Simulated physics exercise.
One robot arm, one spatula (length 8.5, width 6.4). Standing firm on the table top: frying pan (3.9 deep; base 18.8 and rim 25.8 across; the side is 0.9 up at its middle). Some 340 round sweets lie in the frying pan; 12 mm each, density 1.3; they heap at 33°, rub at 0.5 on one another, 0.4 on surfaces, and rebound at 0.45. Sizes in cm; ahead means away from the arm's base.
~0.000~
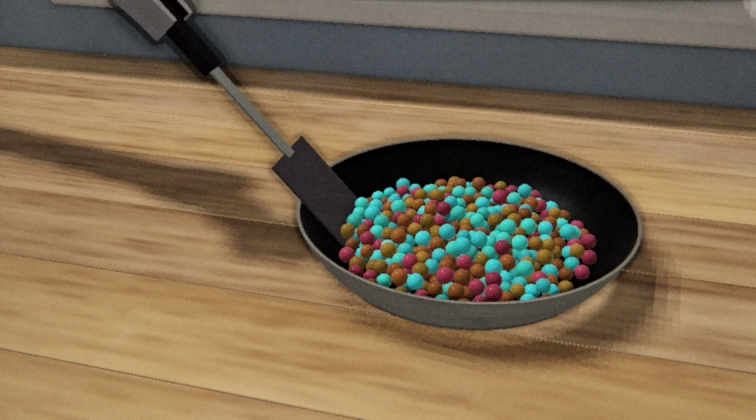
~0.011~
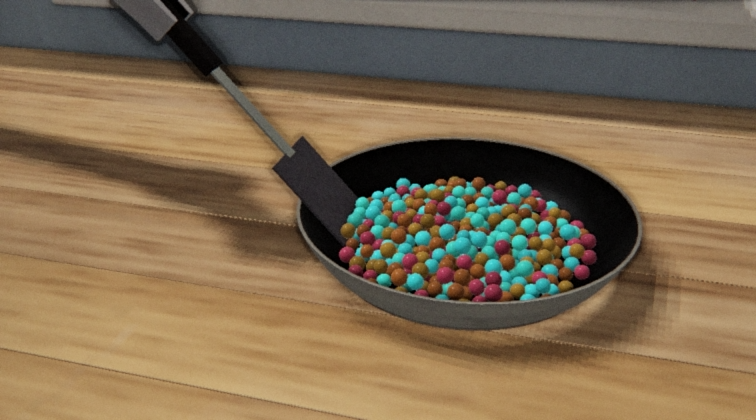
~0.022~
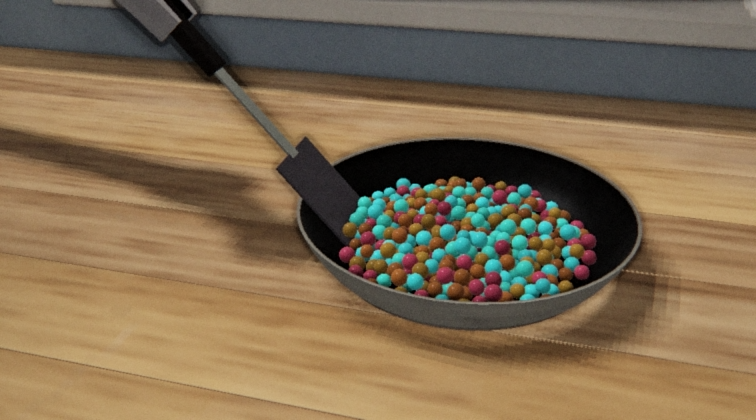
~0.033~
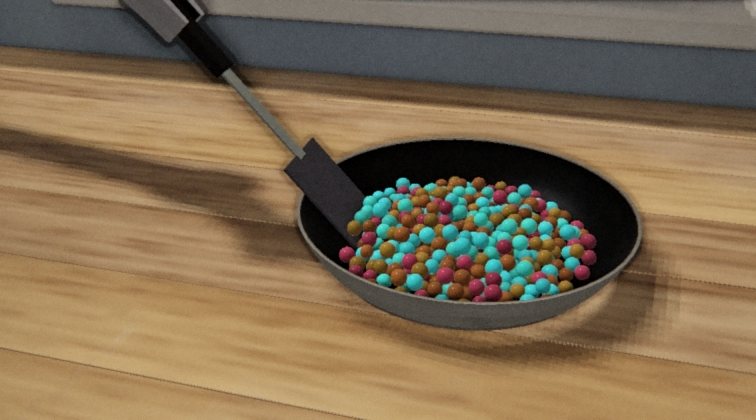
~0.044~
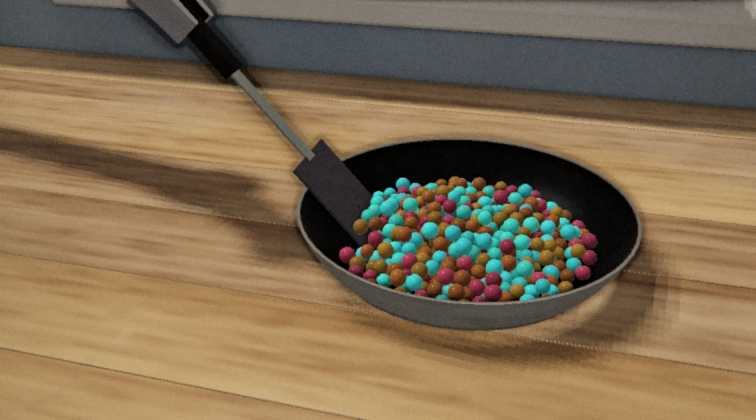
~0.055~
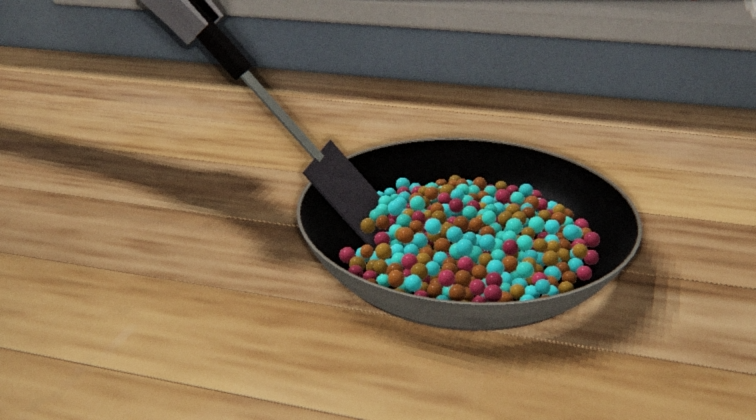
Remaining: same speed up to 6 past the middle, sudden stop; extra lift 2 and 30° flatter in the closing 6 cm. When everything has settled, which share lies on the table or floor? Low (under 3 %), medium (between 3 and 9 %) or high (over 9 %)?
A low share, under 3 %, ends on the table or floor.
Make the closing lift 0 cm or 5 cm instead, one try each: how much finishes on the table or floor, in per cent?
Some 0 and 5 per cent.
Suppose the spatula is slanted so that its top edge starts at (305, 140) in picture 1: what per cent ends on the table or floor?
Some 0 per cent.
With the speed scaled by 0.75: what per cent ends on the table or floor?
Some 0 per cent.
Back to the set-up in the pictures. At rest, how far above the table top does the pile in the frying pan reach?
Some 5.0 cm.
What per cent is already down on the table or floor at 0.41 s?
Roughly 0 per cent.
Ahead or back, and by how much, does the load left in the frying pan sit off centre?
Some 4.0 cm ahead.
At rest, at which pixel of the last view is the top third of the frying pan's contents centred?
At about (575, 235).
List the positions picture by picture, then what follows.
Spatula top edge at (287, 151), sloping 48°; upper third of the load around (459, 227), from x 345 to 590, top at y 185; 337 in the frying pan, in the first frame.
Spatula top edge at (288, 151), sloping 48°; upper third of the load around (459, 227), from x 345 to 590, top at y 185, in the second frame.
Spatula top edge at (291, 152), sloping 48°; upper third of the load around (455, 228), from x 345 to 590, top at y 185, in the third frame.
Spatula top edge at (298, 153), sloping 48°; upper third of the load around (453, 227), from x 345 to 590, top at y 185, in the fourth frame.
Spatula top edge at (307, 154), sloping 48°; upper third of the load around (456, 226), from x 345 to 590, top at y 185, in the fifth frame.
Spatula top edge at (317, 155), sloping 48°; upper third of the load around (459, 225), from x 345 to 590, top at y 180; 337 in the frying pan, in the sixth frame.
By 0.12 s, sloping 48°, highest piece 4 above the table; 337 in the frying pan.
By 0.18 s, sloping 36°, highest piece 4 above the table; 337 in the frying pan.
By 0.41 s, sloping 18°, highest piece 5 above the table; 335 in the frying pan, 1 on the table or floor, 1 on the blade or in flight.
By 1.46 s, sloping 18°, highest piece 5 above the table; 335 in the frying pan, 2 on the table or floor.
Final count, 335 in the frying pan, 2 on the table or floor. That is 1 % on the table or floor.
